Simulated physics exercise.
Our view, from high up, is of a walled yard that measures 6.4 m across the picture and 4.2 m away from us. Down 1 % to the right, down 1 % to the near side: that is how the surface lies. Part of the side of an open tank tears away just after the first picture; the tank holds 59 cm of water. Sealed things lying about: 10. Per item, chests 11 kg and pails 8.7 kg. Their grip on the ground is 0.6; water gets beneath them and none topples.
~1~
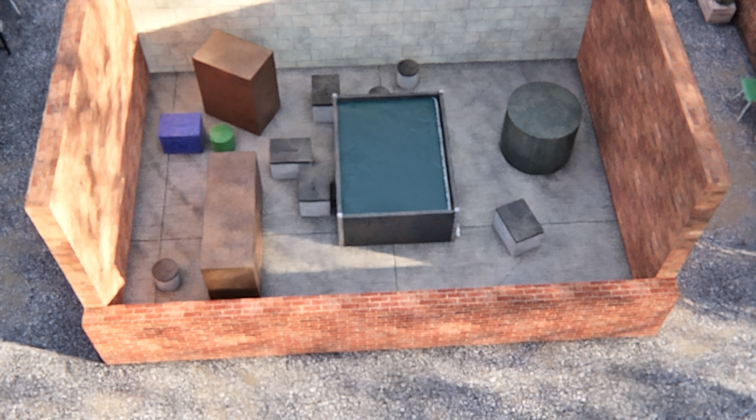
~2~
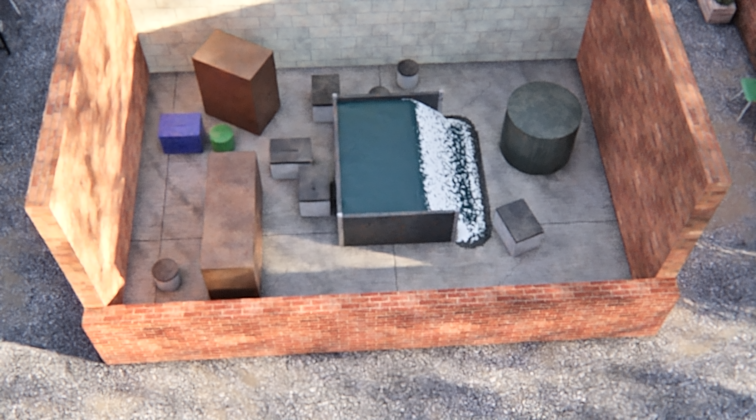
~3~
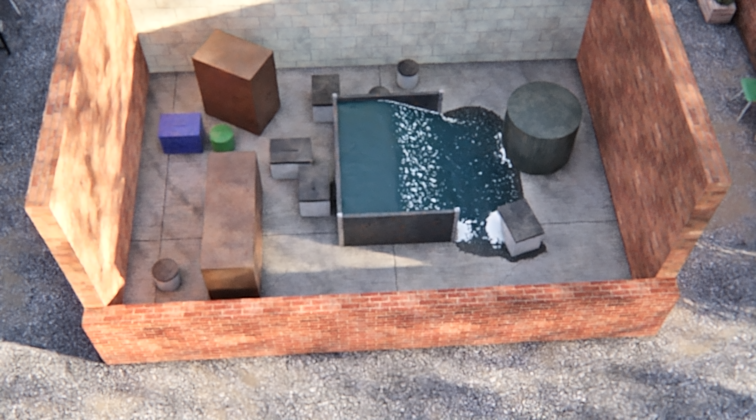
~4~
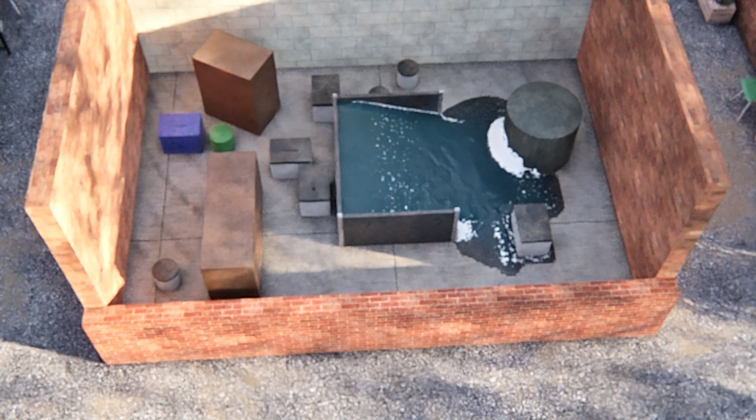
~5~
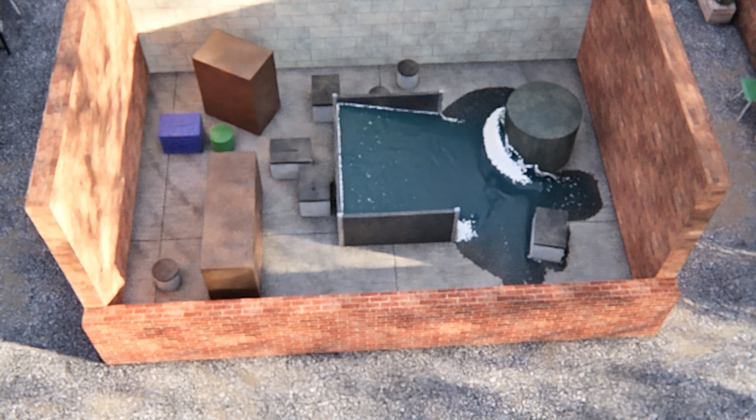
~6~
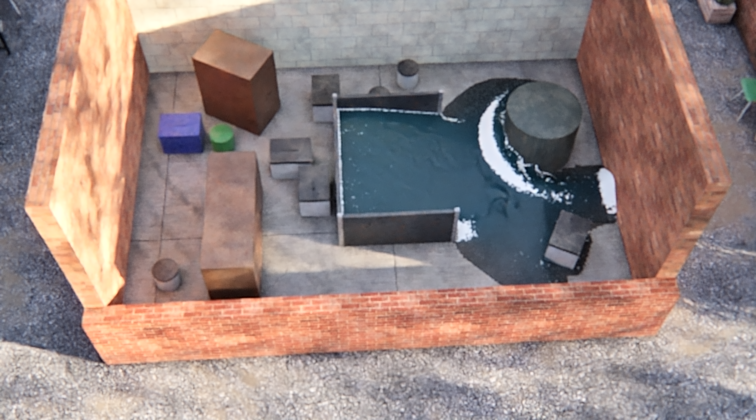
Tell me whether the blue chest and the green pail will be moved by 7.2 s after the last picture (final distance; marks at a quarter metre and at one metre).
In short, blue chest keeps to its starting spot; green pail keeps to its starting spot.
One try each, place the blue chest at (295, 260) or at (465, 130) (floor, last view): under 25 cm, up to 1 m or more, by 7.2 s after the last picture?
Taken in turn, it is carried a long way and then is carried a long way.
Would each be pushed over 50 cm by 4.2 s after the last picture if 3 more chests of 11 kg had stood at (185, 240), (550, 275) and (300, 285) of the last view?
Result, in listed order: Not exceeded / exceeded / not exceeded.
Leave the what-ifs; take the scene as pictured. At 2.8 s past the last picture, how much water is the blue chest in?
Close to 0 centimetres.
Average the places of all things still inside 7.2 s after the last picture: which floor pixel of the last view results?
About (264, 156).
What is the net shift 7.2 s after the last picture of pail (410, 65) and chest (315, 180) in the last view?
In that order: 140 cm, 10 cm.
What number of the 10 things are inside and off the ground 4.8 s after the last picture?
Total: 2.
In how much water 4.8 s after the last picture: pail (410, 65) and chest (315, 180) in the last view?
Close to 8 and 5 centimetres.
Then, 0.9 s after the last picture the blue chest is near (179, 124), 0.0 m from its start, aground; the green pail is near (221, 133), 0.0 m from its start, aground; 1 afloat.
Then, 2.8 s after the last picture the blue chest is near (179, 124), 0.0 m from its start, aground; the green pail is near (221, 133), 0.0 m from its start, aground; 1 afloat.
Then, 4.8 s after the last picture the blue chest is near (179, 124), 0.0 m from its start, aground; the green pail is near (221, 133), 0.0 m from its start, aground; 2 afloat.
Then, 7.2 s after the last picture the blue chest is near (179, 124), 0.0 m from its start, aground; the green pail is near (221, 133), 0.0 m from its start, aground; 4 afloat.
